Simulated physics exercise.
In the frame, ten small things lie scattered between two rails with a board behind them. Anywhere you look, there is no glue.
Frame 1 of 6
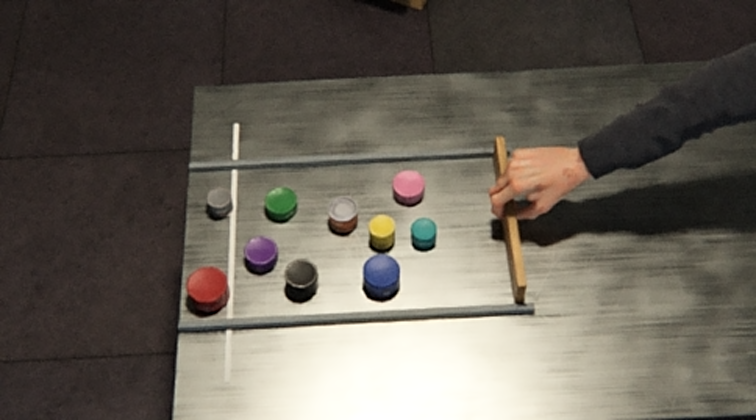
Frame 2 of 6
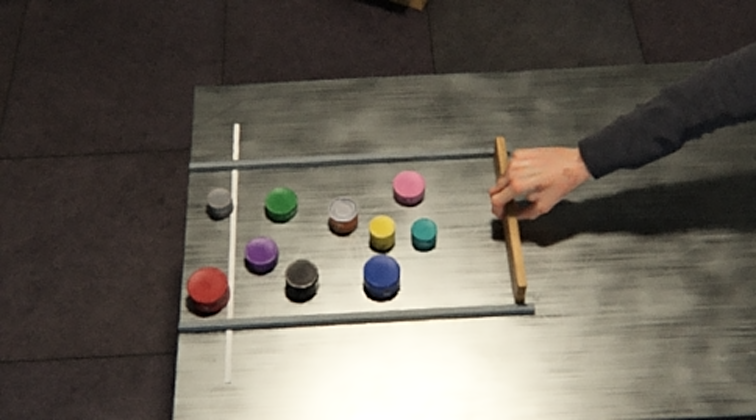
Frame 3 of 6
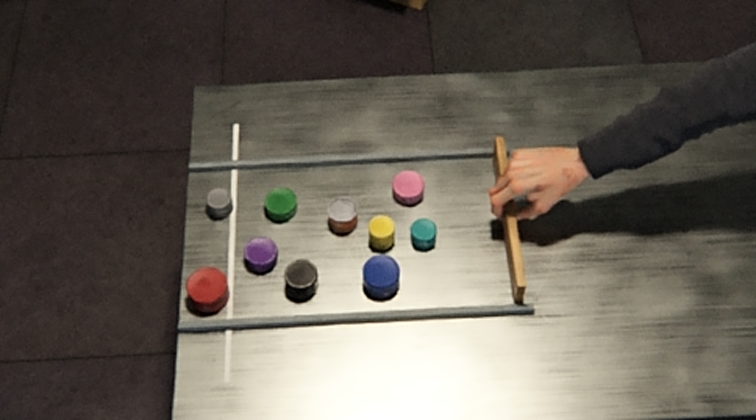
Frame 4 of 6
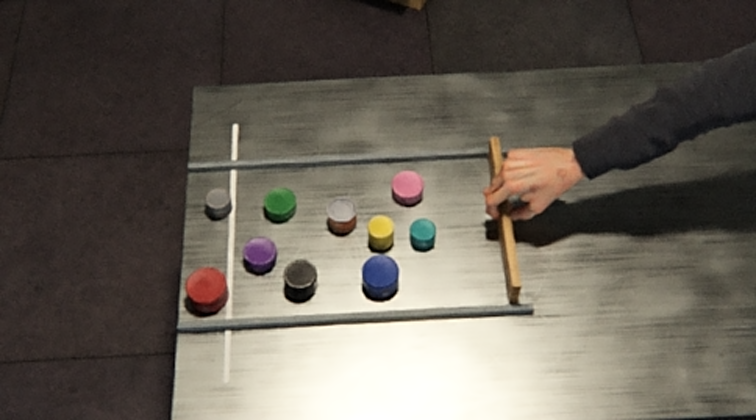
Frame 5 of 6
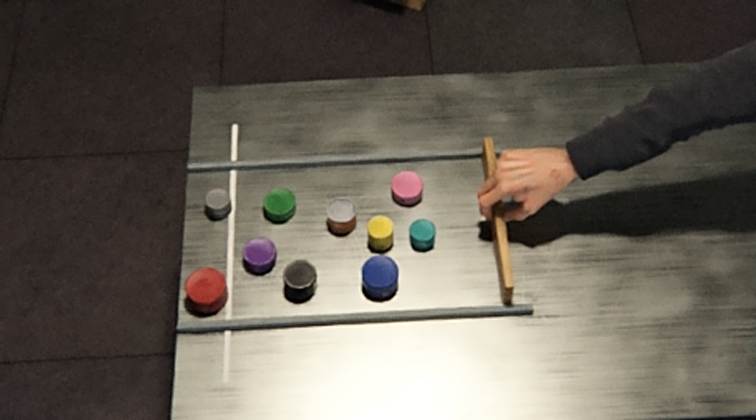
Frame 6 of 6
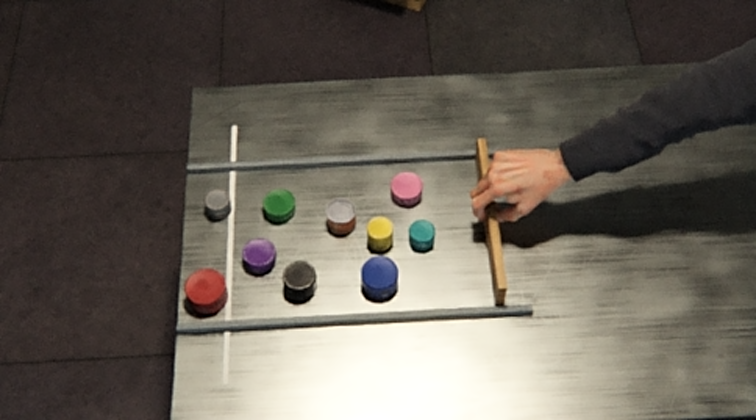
In the video, ten small round containers of various colours sit scattered between two rails on a dark table, while a hand at the right holds a wooden board still, then slides it slightly left; the containers stay in place.
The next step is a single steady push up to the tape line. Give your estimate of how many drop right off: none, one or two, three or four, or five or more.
My estimate: Three or four.
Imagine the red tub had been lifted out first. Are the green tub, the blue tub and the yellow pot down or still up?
Green tub: Still there. Blue tub: Still there. Yellow pot: Still there.
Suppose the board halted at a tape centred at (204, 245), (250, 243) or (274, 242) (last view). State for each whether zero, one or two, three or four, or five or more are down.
Lab note - count at each position: More than four; one or two; none at all.
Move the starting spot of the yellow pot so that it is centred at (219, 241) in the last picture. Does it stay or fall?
Yellow pot: Safe.
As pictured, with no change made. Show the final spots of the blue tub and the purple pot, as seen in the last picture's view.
The blue tub settles near (209, 290); as for the purple pot, near (195, 265).
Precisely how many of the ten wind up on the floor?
Tally: 3.
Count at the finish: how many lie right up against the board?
At rest, 4 are in contact.
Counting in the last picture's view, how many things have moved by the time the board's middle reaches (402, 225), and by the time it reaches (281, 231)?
3, then 10.
Early on, none off yet; red tub at rest near (207, 292); grey tin at rest near (219, 205); purple pot at rest near (260, 256).
A while later, none off yet; red tub at rest near (207, 292); grey tin at rest near (219, 205); purple pot travelled a little near (250, 258).
Finally, the number that fall off is three or four; lost, black pot, grey tin and red tub.
